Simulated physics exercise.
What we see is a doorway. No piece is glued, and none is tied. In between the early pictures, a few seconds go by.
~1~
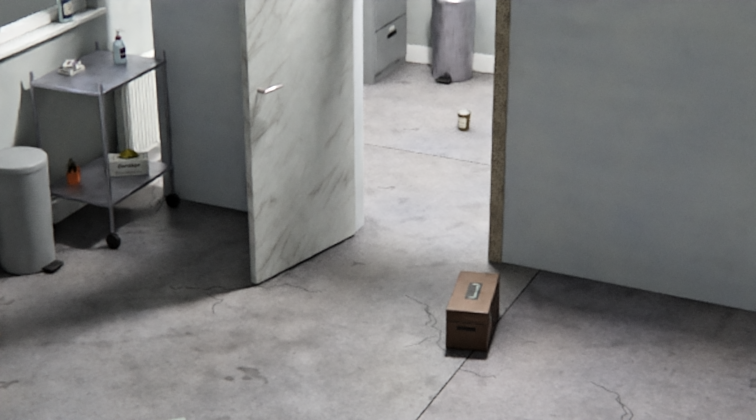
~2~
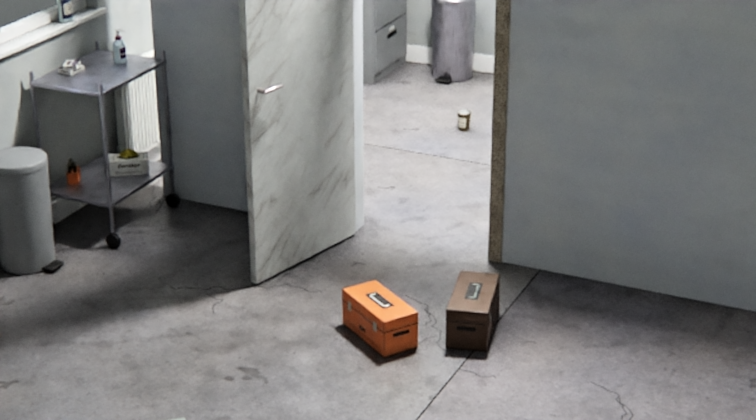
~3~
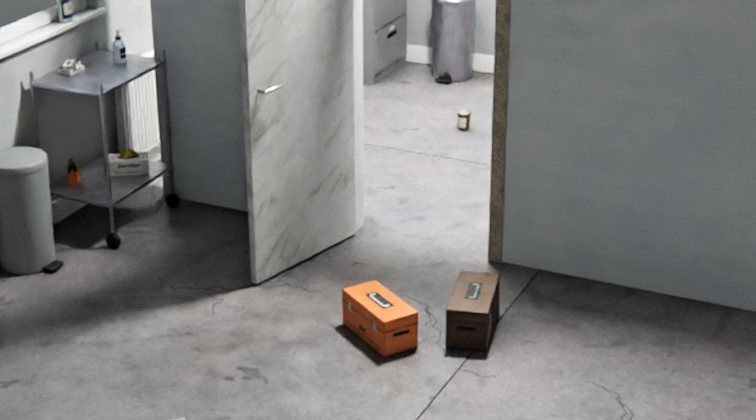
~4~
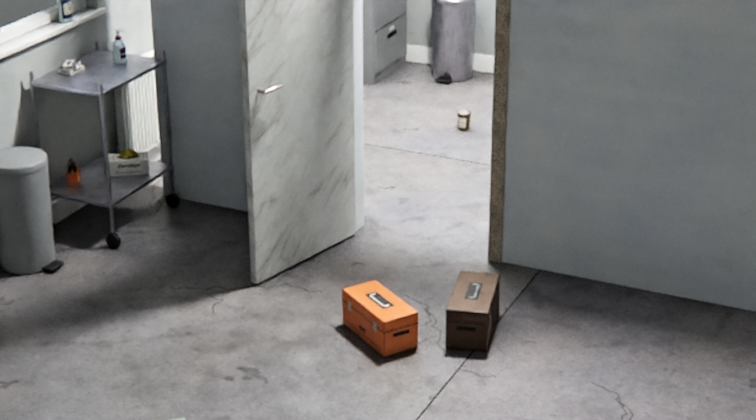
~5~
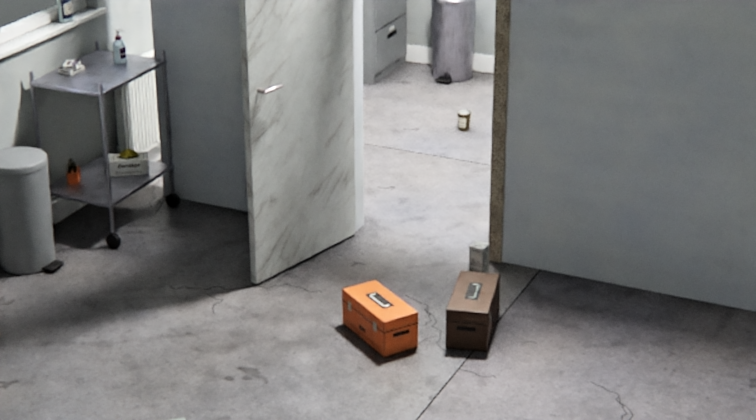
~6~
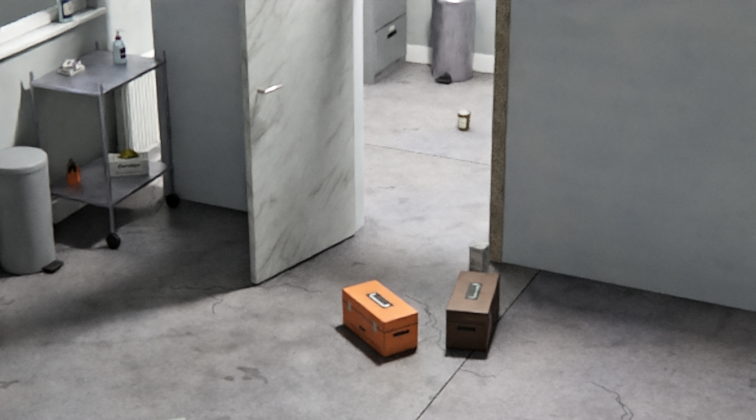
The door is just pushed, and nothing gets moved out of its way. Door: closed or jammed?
The door sits flush.
Then, 0.80 s after the last picture, door at 89°.
Then, 1.50 s after the last picture, door at 63°.
Then, 2.10 s after the last picture, door at 37°.
Then, 2.70 s after the last picture, door at 11°.
At rest, door at 0°; all 3 in place. Seen from the same camera at the end, white carton near (479, 265).
